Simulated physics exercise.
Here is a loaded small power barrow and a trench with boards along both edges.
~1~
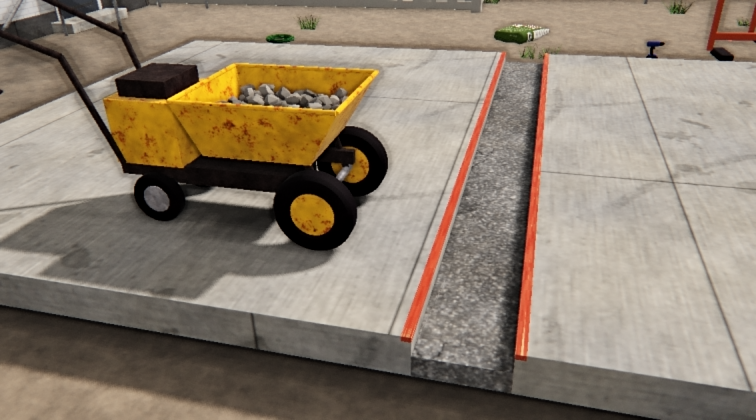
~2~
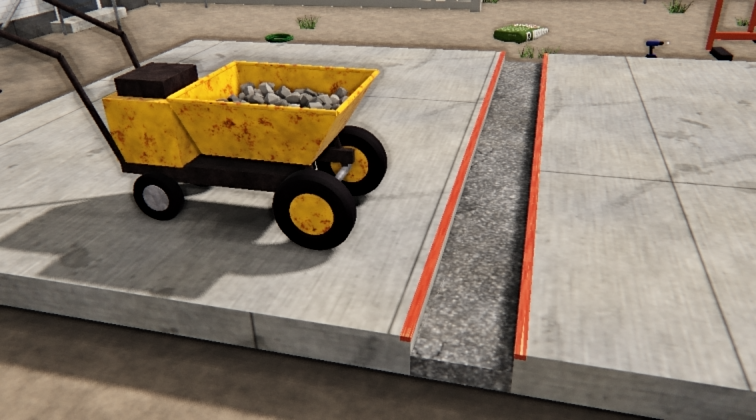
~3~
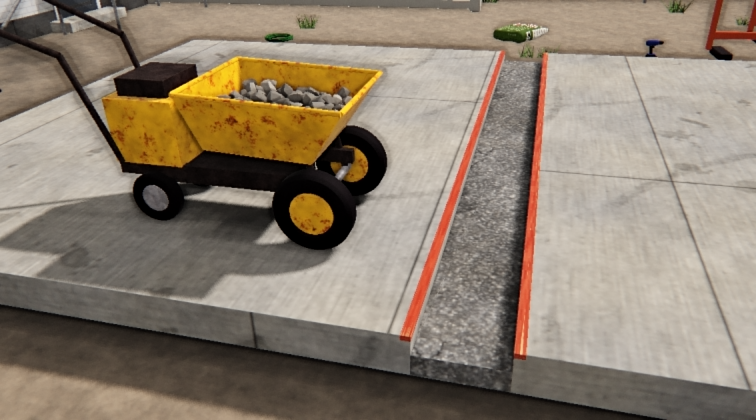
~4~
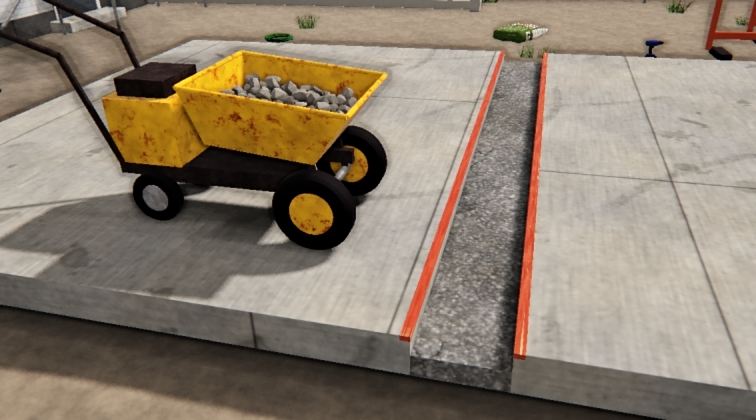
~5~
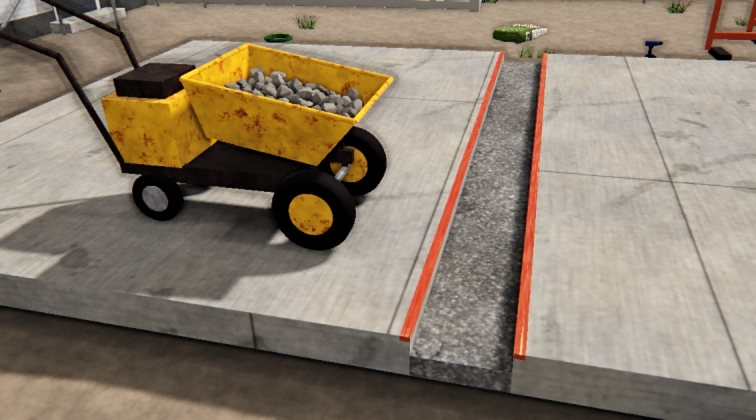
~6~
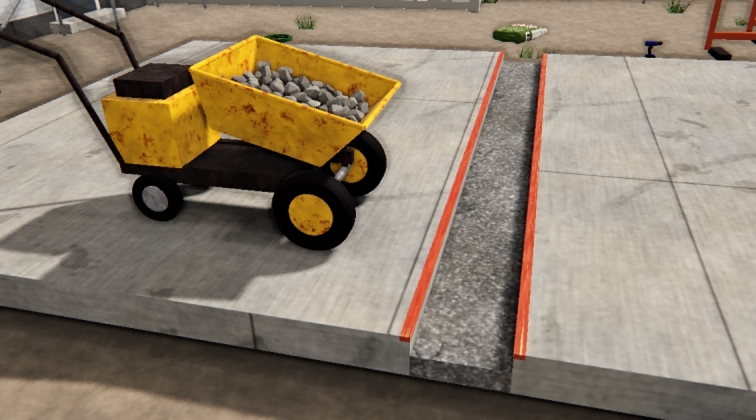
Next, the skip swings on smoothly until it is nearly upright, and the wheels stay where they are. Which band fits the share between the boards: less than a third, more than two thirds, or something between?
Between the edges lies over two thirds of the load.
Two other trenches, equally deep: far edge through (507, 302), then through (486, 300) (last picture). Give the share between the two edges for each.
About 70 and 60 per cent.
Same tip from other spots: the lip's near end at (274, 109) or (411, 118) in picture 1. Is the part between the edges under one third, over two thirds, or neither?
First under a third, then in the middle band.
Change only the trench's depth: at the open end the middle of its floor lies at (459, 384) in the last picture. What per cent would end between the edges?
It comes to 90 per cent or so.
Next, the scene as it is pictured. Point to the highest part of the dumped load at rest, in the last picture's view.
Around (458, 216).
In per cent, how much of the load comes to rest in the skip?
About 10 per cent.
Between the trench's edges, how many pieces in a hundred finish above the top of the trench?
Close to 30 per cent.
Soon after the last picture, skip tipped steeply; all in the skip.
A little later, skip tipped right over; nearly all in the skip; a stray few short of the trench; a small part in or heaped over the trench; a stray few falling.
Later still, skip tipped right over; about a third in the skip; a stray few short of the trench; about two thirds in or heaped over the trench; a stray few beyond it; a stray few falling.
By the end, skip tipped right over; a small part in the skip; a small part short of the trench; most in or heaped over the trench; a stray few beyond it.
